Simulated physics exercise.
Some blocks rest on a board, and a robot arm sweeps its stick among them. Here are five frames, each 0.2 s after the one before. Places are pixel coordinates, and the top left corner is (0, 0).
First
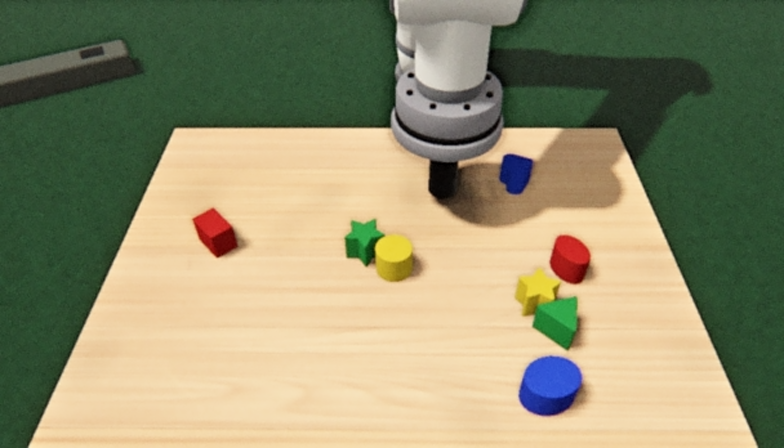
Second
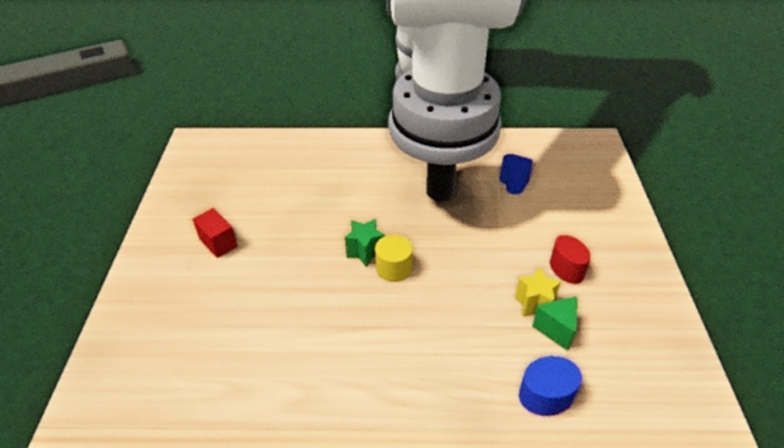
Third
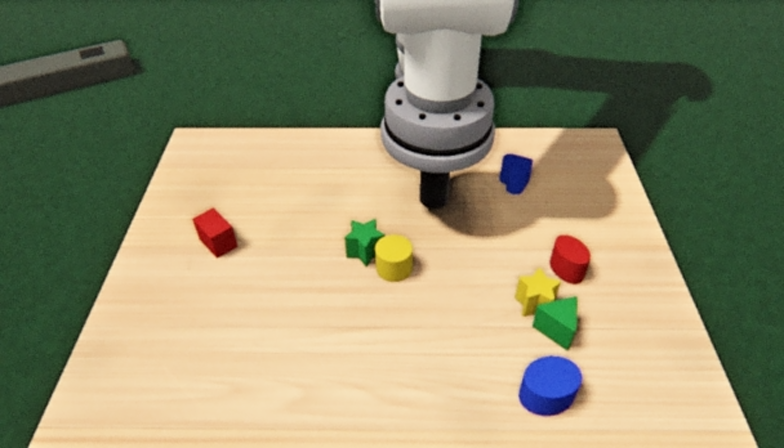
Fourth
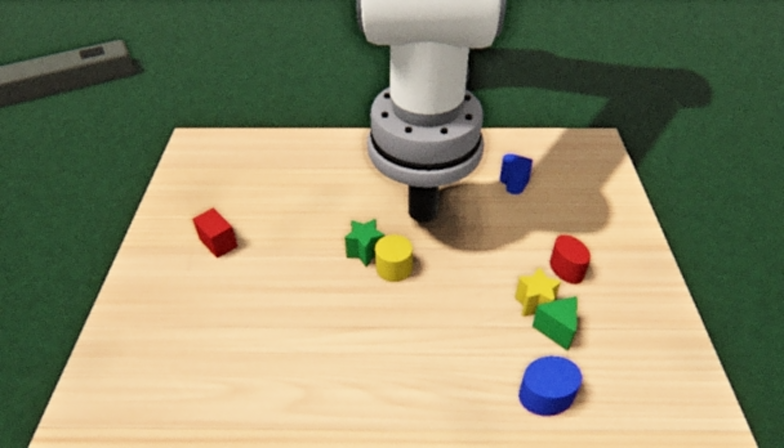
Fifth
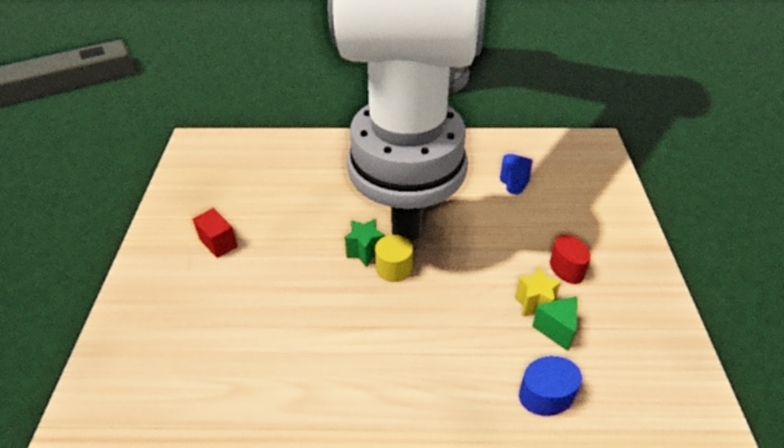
To begin with, a robot arm holds its dark stick near the back of a wooden board scattered with red, green, yellow and blue blocks. The arm moves slightly, then sweeps toward the viewer and left, bringing the stick close behind the yellow round block, while every block stays still.
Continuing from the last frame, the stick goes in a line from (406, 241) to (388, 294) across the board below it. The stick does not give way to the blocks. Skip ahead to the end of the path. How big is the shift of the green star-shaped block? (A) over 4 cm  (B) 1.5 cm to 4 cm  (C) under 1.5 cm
I choose C.
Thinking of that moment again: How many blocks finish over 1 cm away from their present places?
It moves one block.
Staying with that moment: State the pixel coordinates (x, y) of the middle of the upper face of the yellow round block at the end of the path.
The answer is (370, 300).
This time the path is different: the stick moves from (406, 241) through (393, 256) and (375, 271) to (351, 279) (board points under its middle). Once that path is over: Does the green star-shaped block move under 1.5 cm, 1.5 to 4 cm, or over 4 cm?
Result: 1.5-4 cm.
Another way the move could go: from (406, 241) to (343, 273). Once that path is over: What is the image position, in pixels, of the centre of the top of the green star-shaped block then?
At pixel (314, 242).
What follows on the original path. Halfway along, stick at (397, 257); yellow round block at (384, 271).
At the end, stick at (388, 285); green star-shaped block in place; yellow round block at (370, 300).
